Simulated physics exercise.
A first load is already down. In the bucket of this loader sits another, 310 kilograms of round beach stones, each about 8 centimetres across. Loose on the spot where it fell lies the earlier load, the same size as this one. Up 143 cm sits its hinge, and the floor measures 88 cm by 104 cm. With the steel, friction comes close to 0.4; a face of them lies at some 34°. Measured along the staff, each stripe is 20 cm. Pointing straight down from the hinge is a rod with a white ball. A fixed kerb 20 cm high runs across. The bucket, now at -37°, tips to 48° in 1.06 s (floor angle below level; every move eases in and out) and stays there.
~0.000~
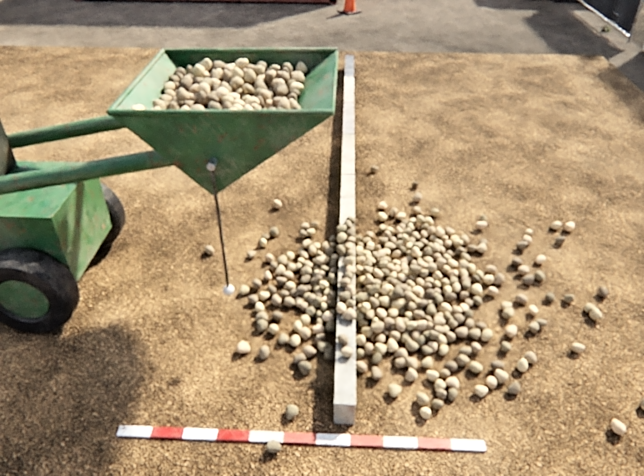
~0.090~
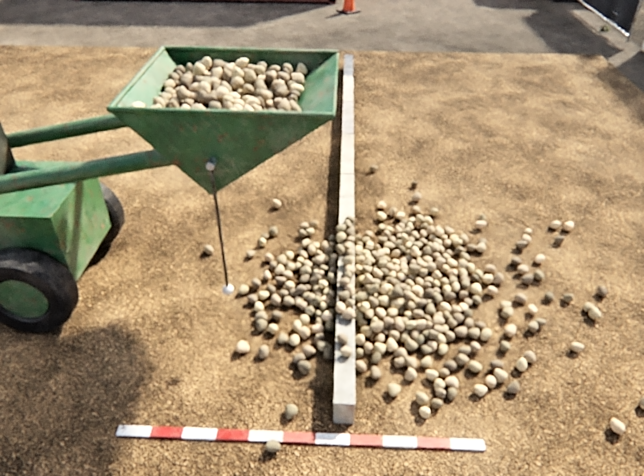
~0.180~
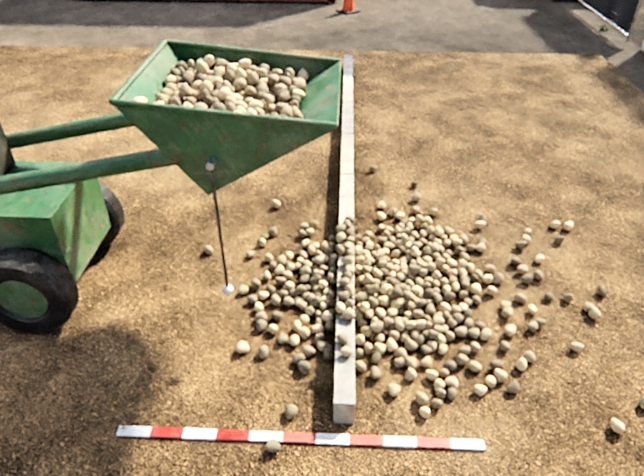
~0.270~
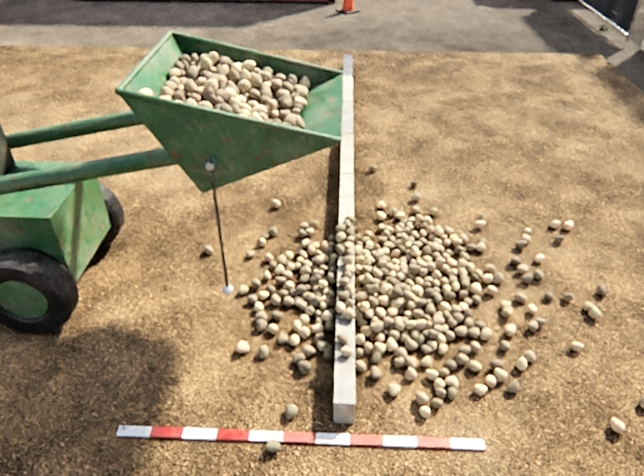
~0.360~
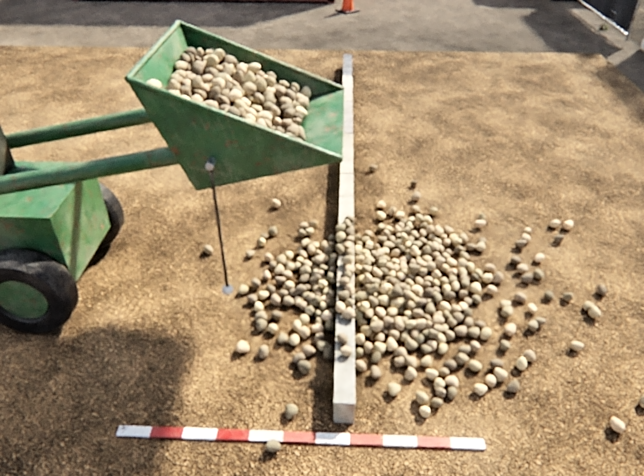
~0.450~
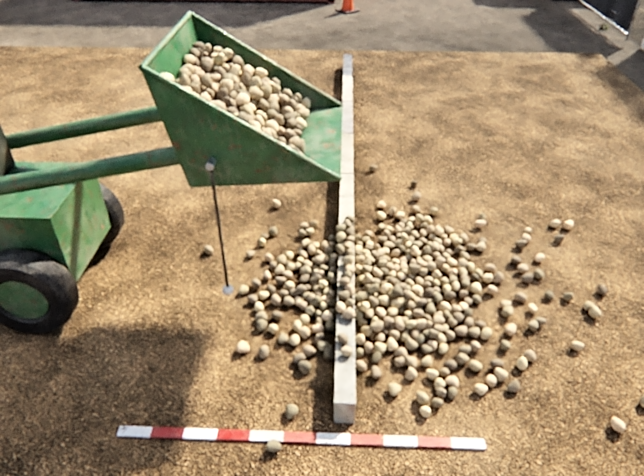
A green loader bucket full of rounded stones slowly tilted down toward the right, its load shifting toward the lower lip, while a pile of similar stones lay still across a pale kerb below.
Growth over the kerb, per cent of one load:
48 percent.
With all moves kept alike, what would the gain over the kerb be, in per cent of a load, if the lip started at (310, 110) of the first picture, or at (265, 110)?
First place: Roughly 30 %; second place: Roughly 5 %.
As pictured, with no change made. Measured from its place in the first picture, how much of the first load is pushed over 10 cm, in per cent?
About 15 per cent.
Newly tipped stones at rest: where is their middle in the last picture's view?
They end up centred around (338, 278).
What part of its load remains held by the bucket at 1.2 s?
It holds some 35 percent.
After 0.8 s the floor is at 35°; in per cent of one load, 99 in the bucket, 28 on this side of the kerb, 72 over the kerb; the foremost stones are at (631, 315).
After 1.2 s the floor is at 48°; in per cent of one load, 36 in the bucket, 90 on this side of the kerb, 74 over the kerb; the foremost stones are at (631, 315).
After 1.5 s the floor is at 48°; in per cent of one load, 0 in the bucket, 90 on this side of the kerb, 110 over the kerb; the foremost stones are at (631, 315).
After 4.1 s the floor is at 48°; in per cent of one load, 0 in the bucket, 80 on this side of the kerb, 120 over the kerb; the foremost stones are at (631, 315). Net gain over the kerb, 48.
